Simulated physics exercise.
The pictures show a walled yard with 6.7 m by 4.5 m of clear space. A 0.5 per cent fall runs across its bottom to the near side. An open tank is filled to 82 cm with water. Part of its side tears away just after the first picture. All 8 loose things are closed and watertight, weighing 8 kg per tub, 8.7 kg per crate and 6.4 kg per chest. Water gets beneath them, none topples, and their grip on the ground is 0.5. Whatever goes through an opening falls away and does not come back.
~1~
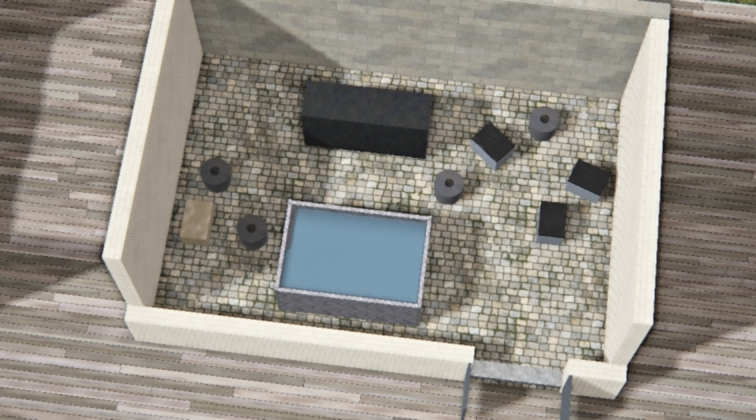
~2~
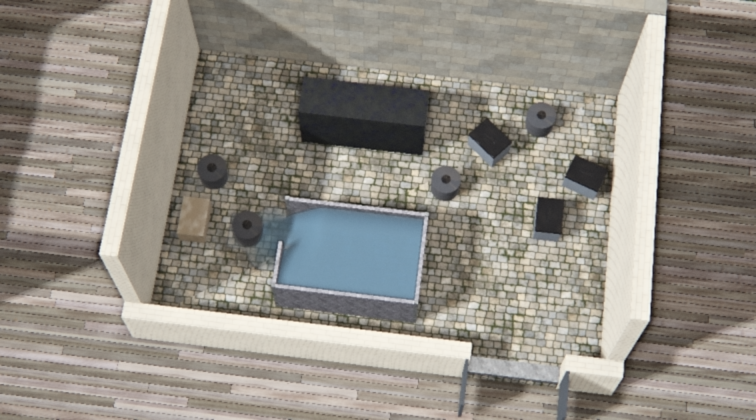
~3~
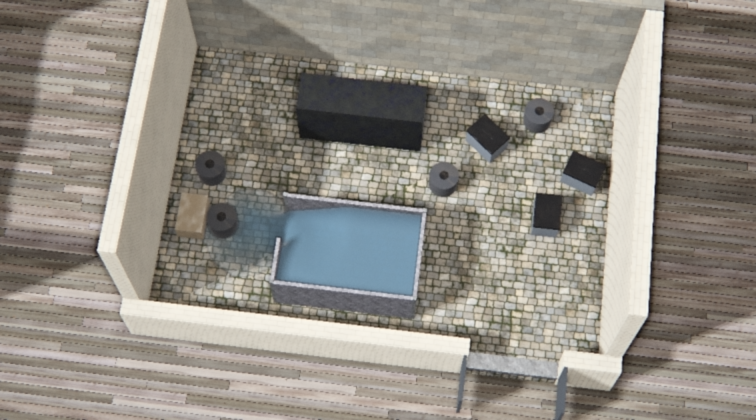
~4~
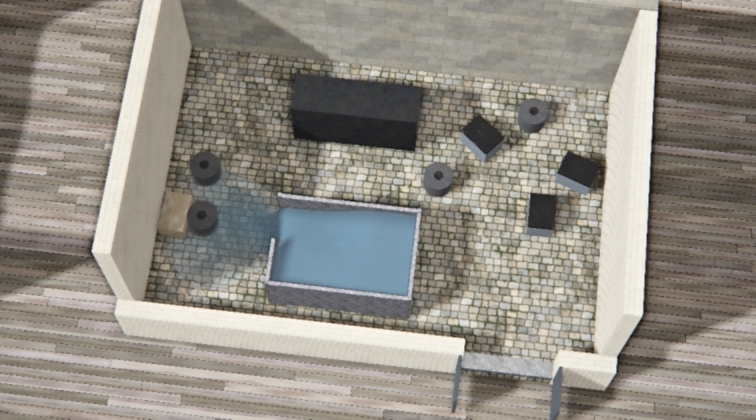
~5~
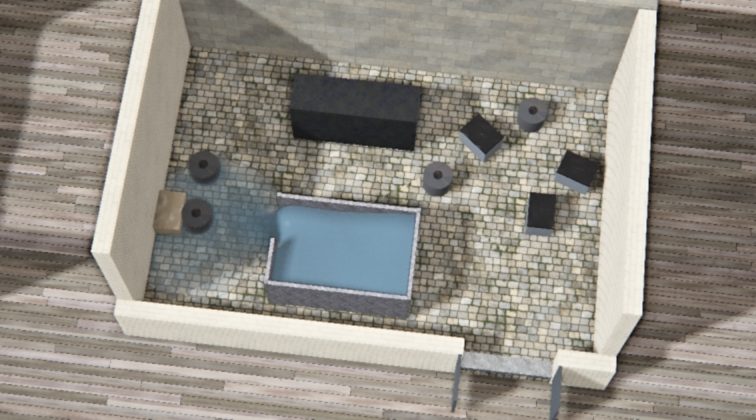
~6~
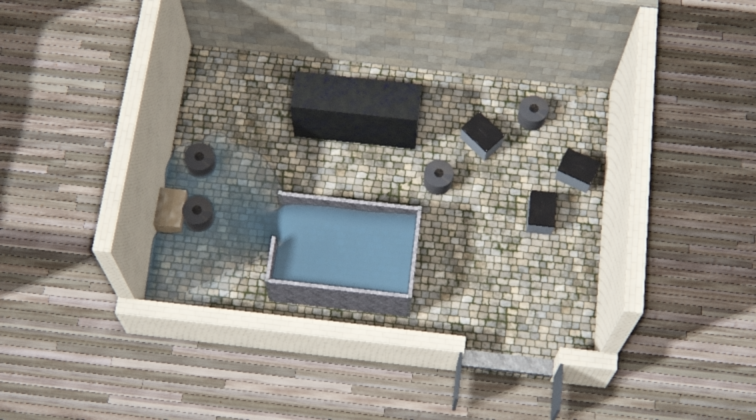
Water pouring from the torn left side of a blue pool, pushing a round grey tub leftward and spreading across a walled cobbled yard.
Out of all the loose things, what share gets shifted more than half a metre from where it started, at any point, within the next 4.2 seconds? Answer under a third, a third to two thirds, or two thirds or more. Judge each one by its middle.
A third to two thirds.
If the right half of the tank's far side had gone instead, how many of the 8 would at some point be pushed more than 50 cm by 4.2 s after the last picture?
Result: 7.
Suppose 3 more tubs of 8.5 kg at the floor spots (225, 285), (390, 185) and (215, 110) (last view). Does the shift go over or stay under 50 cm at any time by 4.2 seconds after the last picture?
In that order: More, under, past it.
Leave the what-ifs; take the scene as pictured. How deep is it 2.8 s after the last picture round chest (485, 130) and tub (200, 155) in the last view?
About 0 and 5 cm.
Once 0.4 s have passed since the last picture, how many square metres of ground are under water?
My estimate is roughly 8.0 m2.
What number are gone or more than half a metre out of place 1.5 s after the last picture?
2.
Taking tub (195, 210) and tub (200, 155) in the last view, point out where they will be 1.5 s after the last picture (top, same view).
Somewhere about (202, 179) and (267, 57).
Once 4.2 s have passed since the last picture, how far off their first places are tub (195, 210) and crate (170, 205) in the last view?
Going in order, that's 200 cm for one and 150 cm for the other.
Then, 0.4 s after the last picture 2 of 8 are over 50 cm from their spots; 3 afloat.
Then, 1.5 s after the last picture 2 of 8 are over 50 cm from their spots; 2 afloat.
Then, 2.8 s after the last picture 2 of 8 are over 50 cm from their spots; 2 afloat.
Then, 4.2 s after the last picture 4 of 8 are over 50 cm from their spots, and 4 have been at some point; 3 afloat.
